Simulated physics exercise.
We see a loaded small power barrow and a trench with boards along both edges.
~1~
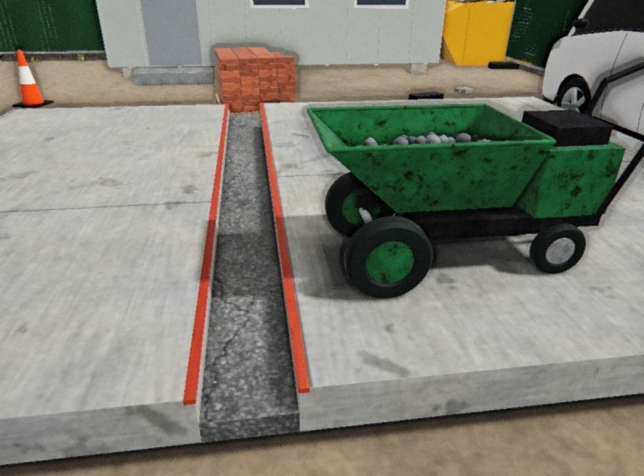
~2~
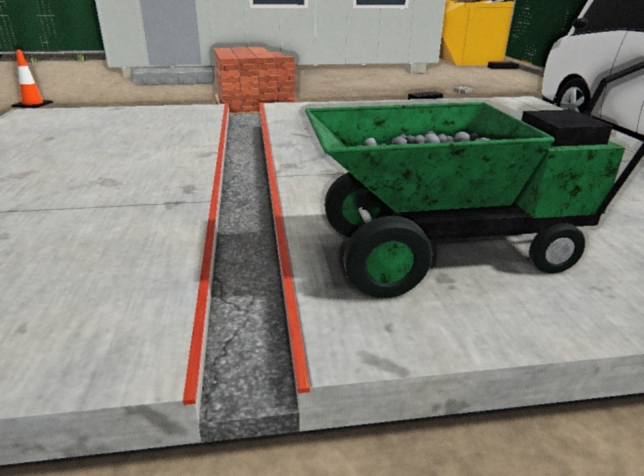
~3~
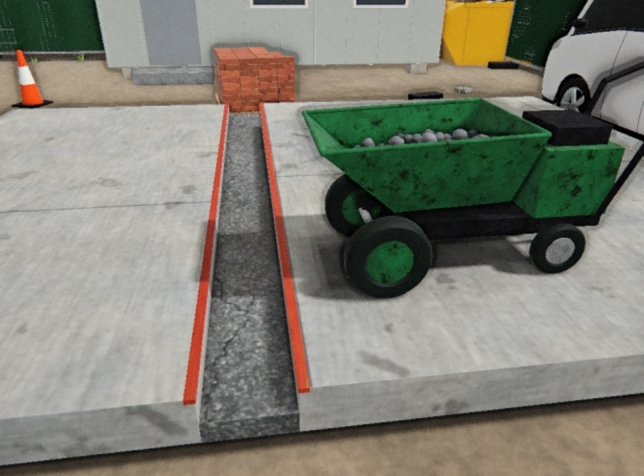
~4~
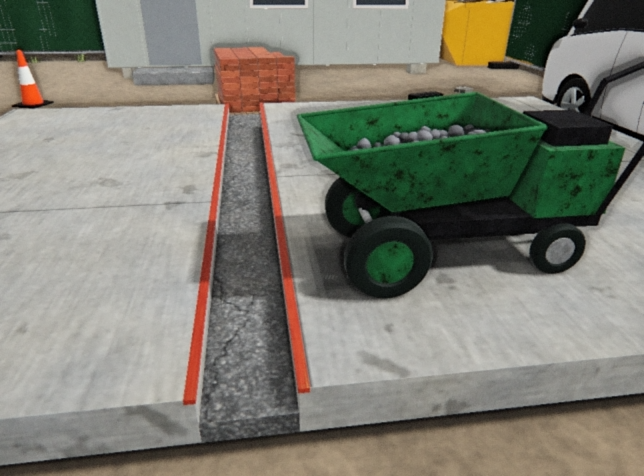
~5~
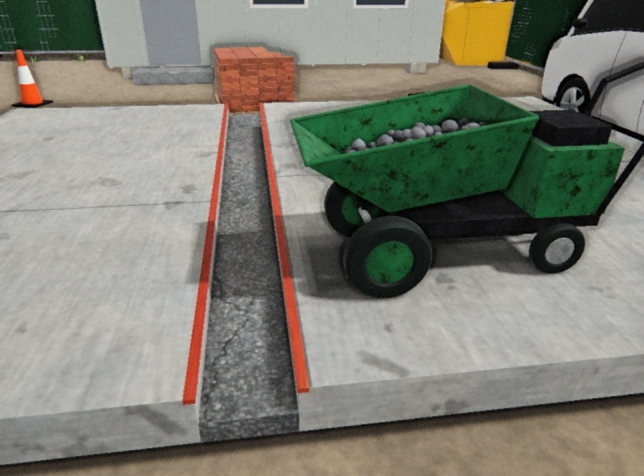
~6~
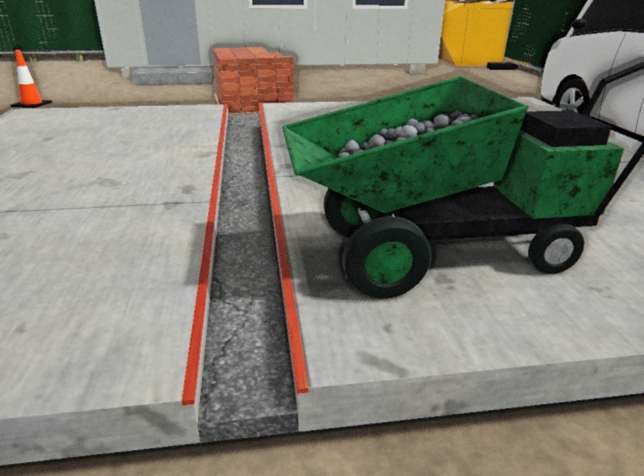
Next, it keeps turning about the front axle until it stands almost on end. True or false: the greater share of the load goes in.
True.
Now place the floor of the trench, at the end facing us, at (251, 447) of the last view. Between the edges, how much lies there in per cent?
It works out to some 90 per cent.
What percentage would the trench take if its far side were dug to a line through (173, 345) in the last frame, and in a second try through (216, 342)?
Roughly 80 percent first and 40 percent second.
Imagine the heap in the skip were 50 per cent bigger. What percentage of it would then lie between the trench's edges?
My estimate is near 60 per cent.
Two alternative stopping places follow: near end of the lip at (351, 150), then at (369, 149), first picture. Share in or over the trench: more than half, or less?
Try 1 - the lion's share; try 2 - the lion's share.
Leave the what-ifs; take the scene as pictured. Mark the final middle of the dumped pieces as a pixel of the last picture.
Near pixel (229, 279).
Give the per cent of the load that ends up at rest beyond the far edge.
Result: Some 20 % of the load.
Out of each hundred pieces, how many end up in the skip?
5 per cent or so.
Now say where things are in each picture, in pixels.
In the first frame, lip of the skip at (329, 150), level; top of the load at (437, 154), round cobbles; first edge of the trench at (296, 335); far edge at (196, 343), the trench over half as wide as the skip, and shallow for its width.
In the second frame, lip of the skip at (327, 151), level; top of the load at (436, 153).
In the third frame, lip of the skip at (322, 154), tipped barely; top of the load at (448, 146).
In the fourth frame, lip of the skip at (316, 158), tipped a little; top of the load at (444, 142).
In the fifth frame, lip of the skip at (307, 164), tipped a little; top of the load at (461, 143).
In the sixth frame, lip of the skip at (297, 173), tipped a little; top of the load at (454, 137); first edge of the trench at (295, 335); far edge at (195, 343).
Soon, skip tipped steeply; all in the skip.
A while on, skip tipped right over; most in the skip; about a quarter in or heaped over the trench.
Towards the end, skip tipped right over; a small part in the skip; about two thirds in or heaped over the trench; about a quarter beyond it.
Finally, skip tipped right over; a small part in the skip; most in or heaped over the trench; about a quarter beyond it.
